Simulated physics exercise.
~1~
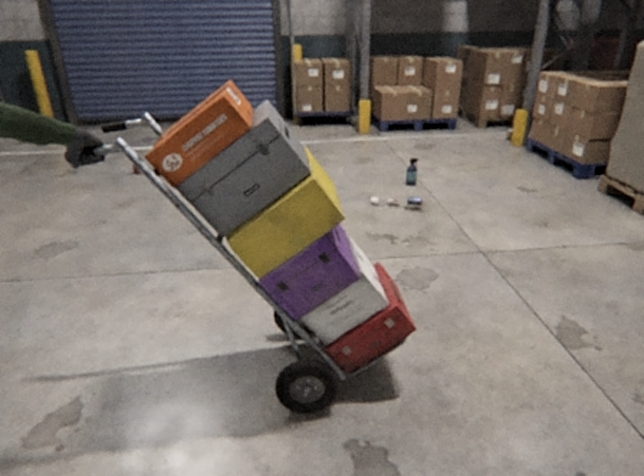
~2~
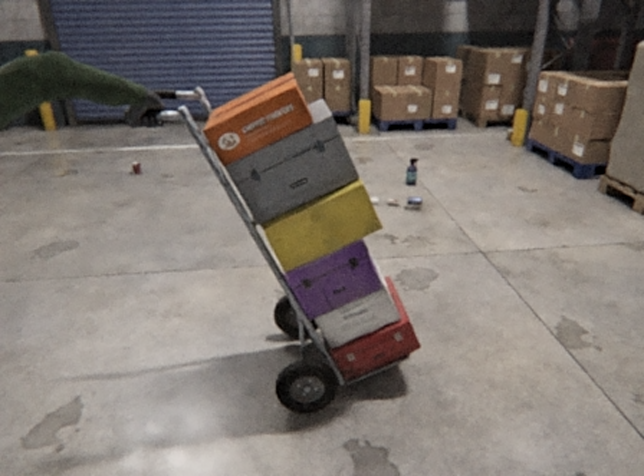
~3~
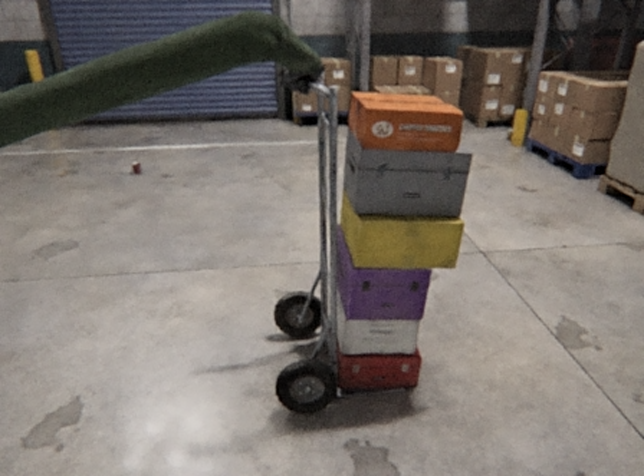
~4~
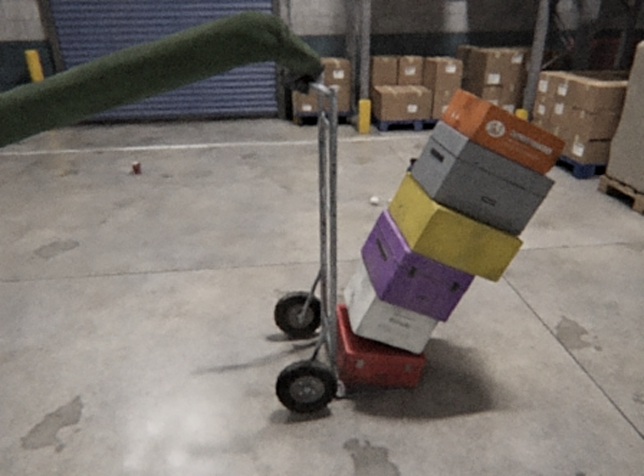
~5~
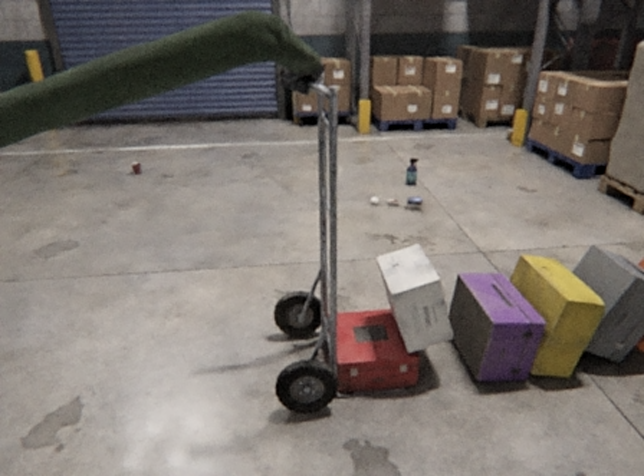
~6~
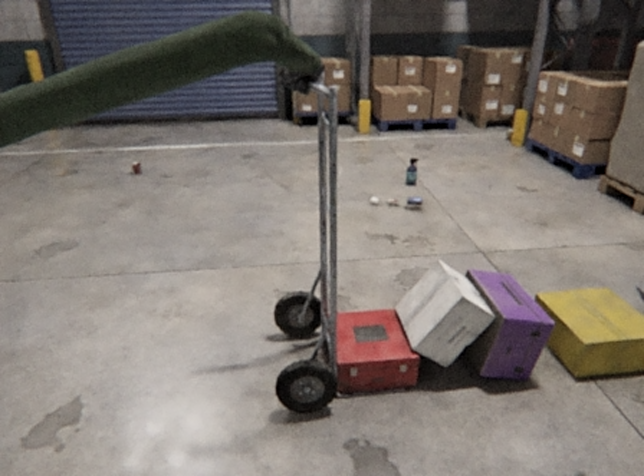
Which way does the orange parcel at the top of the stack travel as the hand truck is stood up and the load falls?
The orange parcel moves to the right, first with the truck as it swings upright and then as the stack topples.
Hand truck swinging upright under a green-sleeved arm, its stacked boxes toppling right and spilling while the red one stays put.
